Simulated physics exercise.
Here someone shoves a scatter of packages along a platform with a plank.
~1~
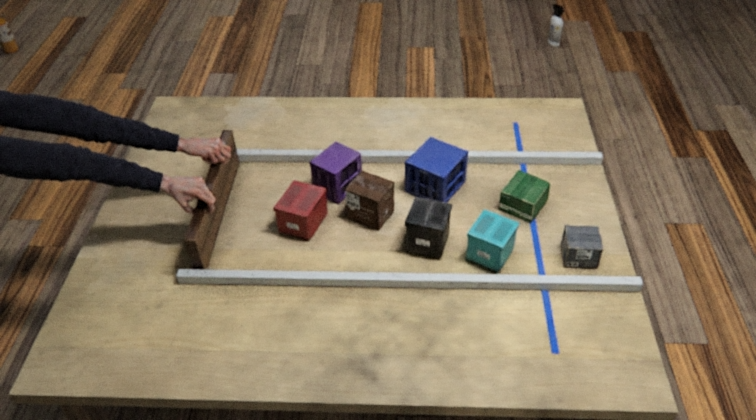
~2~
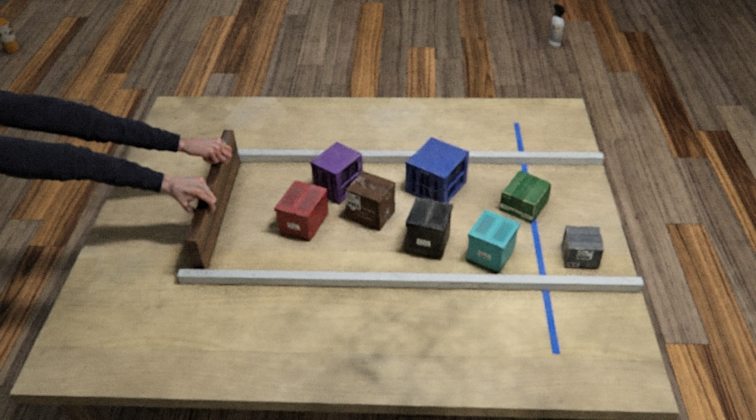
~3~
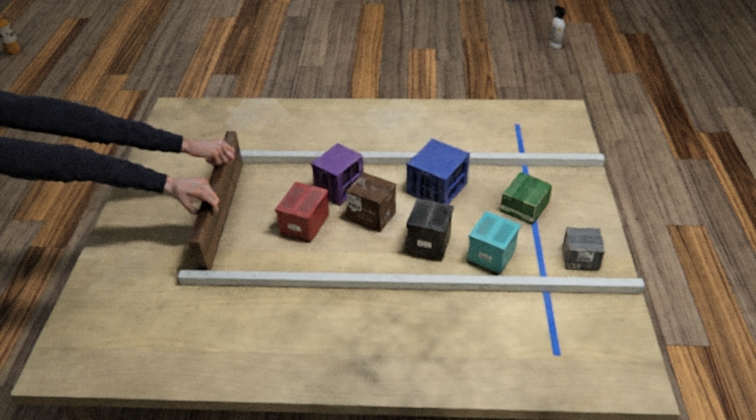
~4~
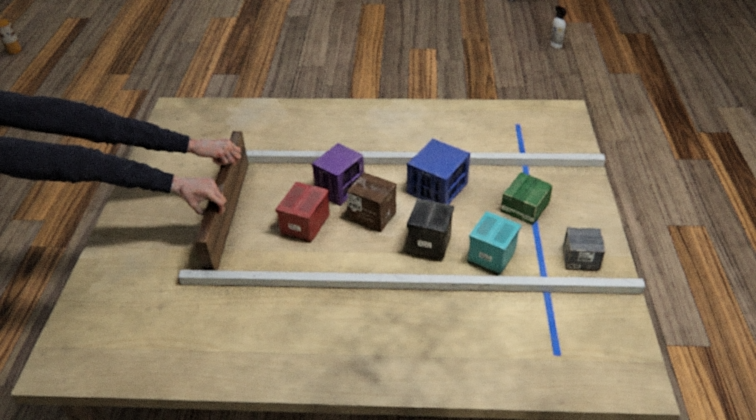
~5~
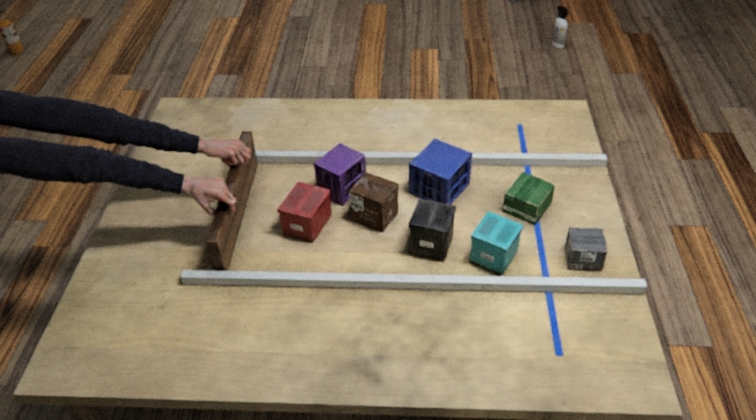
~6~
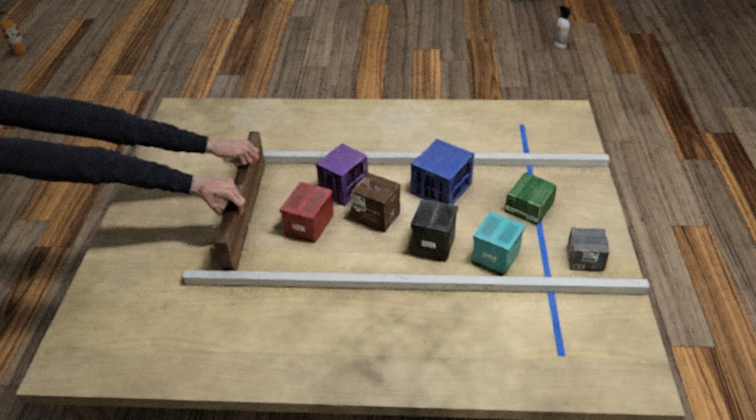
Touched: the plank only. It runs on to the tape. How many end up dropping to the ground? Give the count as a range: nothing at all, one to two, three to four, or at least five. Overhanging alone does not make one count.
The count is one to two.
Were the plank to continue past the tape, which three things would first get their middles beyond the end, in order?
Earliest first, the order is the grey parcel, the green box, the turquoise tote.
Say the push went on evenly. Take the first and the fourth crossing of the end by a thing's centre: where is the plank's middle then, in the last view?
First about (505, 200), next about (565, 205).
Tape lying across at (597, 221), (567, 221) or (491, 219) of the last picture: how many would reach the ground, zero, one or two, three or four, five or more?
In order: Five or over, then three or four, then no fall at all.
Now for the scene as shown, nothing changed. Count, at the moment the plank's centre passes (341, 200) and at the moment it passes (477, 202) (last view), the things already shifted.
At the first place 3, at the second 8.
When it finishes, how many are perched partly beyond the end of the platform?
Count of overhanging things: 1.
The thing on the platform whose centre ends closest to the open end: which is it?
That one's the turquoise tote.
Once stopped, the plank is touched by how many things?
The count comes out at 2.
Soon after, none off yet; grey parcel at rest near (588, 249); green box at rest near (531, 198); turquoise tote at rest near (498, 244).
After that, none off yet; grey parcel at rest near (588, 249); green box displaced a little near (537, 198); turquoise tote displaced about its own width near (528, 250).
In the end, the number that fall off is one or two; gone, green box and grey parcel.
